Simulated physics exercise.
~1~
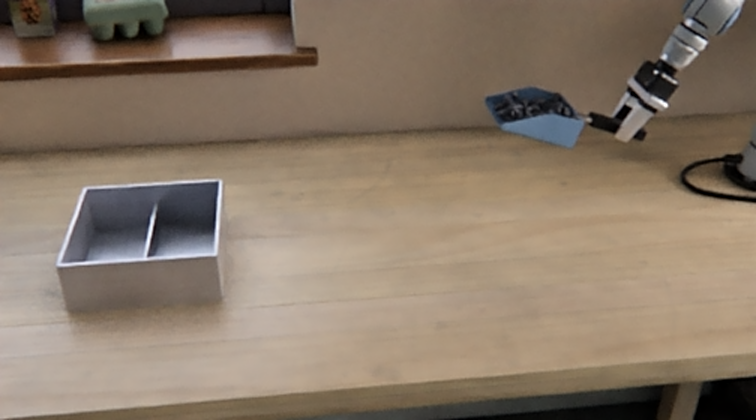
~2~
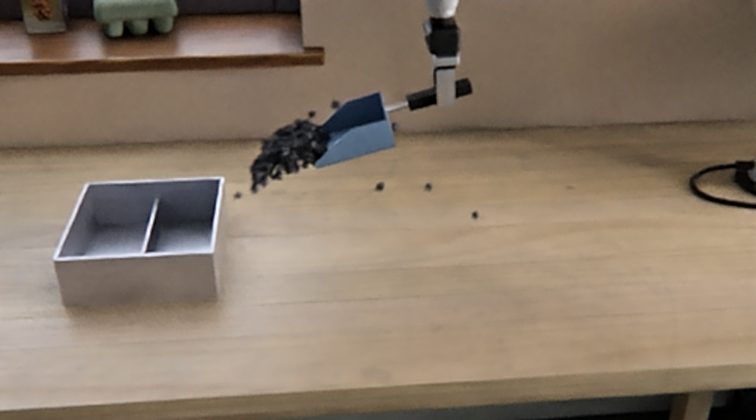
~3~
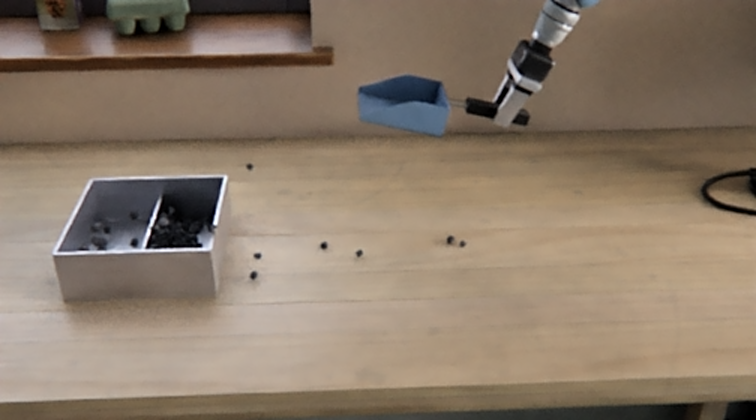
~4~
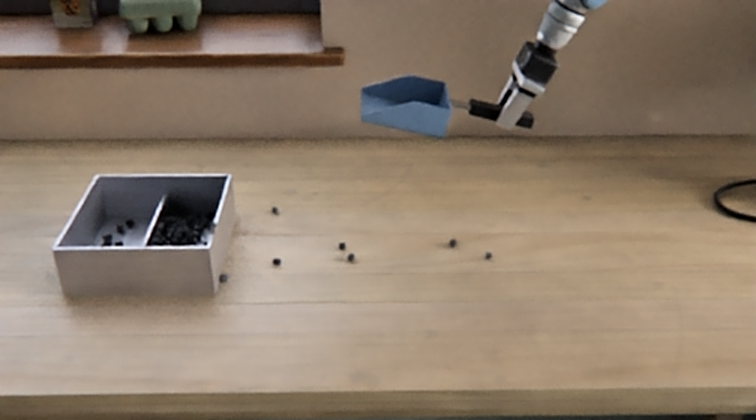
On a wooden table, a robot arm flings dark pebbles from a blue scoop into a divided box, scattering a few.
